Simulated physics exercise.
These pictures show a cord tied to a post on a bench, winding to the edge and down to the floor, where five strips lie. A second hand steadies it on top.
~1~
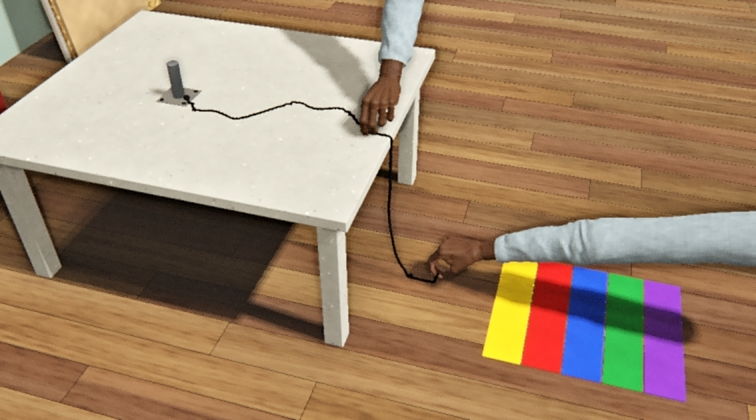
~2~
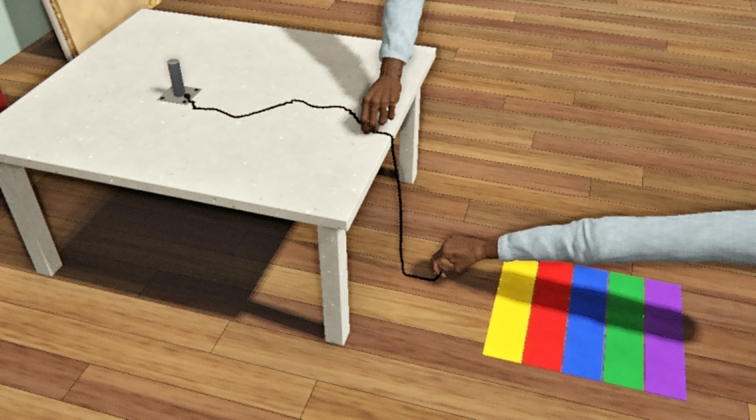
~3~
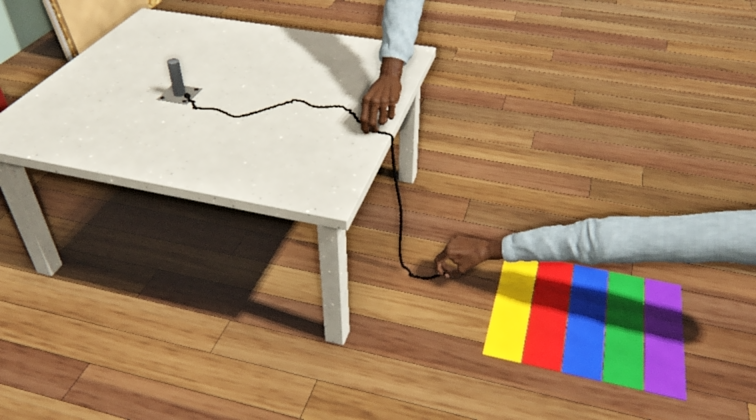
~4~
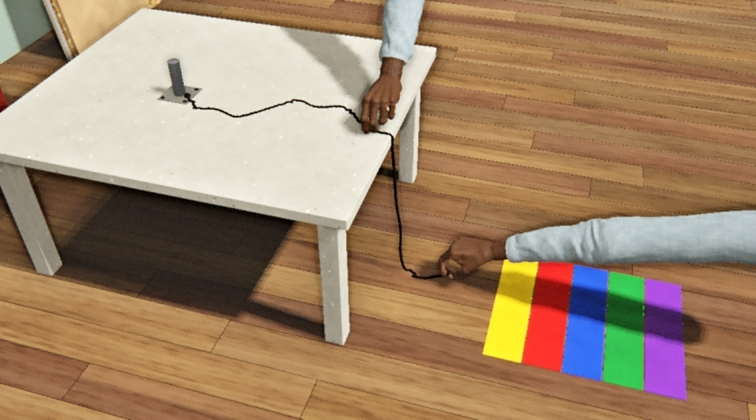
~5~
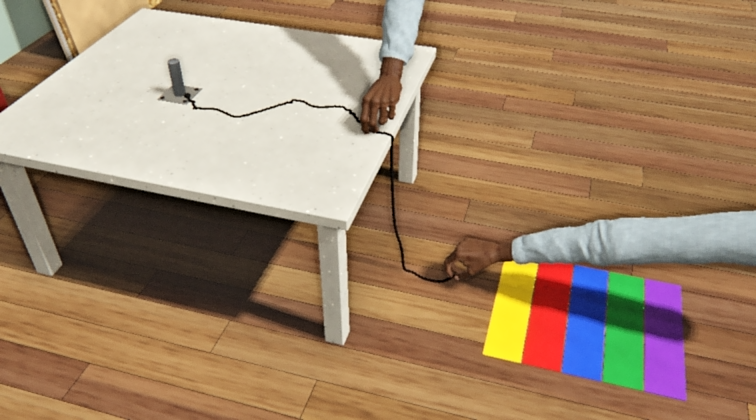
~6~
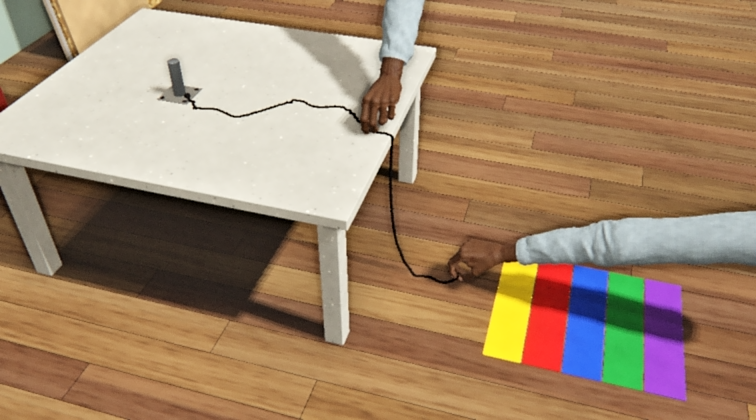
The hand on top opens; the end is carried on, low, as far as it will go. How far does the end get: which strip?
The end stops over the green strip.
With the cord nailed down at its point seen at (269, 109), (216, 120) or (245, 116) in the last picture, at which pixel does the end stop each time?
Try by try, around (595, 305), (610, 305) and (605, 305).
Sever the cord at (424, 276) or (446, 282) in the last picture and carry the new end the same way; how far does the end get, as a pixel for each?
Try by try, around (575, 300) and (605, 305).
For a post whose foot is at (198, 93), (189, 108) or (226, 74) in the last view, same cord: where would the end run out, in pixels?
Near (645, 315), (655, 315) and (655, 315).
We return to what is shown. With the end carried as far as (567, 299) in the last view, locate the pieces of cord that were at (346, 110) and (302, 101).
Near (384, 128) and (332, 119).
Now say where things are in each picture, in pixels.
The first picture shows end (438, 274); yellow (506, 339); red (544, 348); blue (583, 356); green (623, 365); purple (665, 374).
The second picture shows end (441, 273); cord through (198, 108) (271, 108) (340, 107) (390, 138) (401, 202) (402, 260).
The third picture shows end (445, 273).
The fourth picture shows end (448, 274); cord through (198, 108) (271, 108) (340, 107) (390, 137) (396, 201) (402, 260).
The fifth picture shows end (454, 275).
The sixth picture shows end (458, 276); cord through (198, 108) (271, 108) (340, 107) (390, 138) (391, 200) (404, 260).
Soon after, end near (567, 299); over red.
After that, end near (605, 307); over blue.
At the stop, end near (628, 311); over green. It gets as far as the green strip.
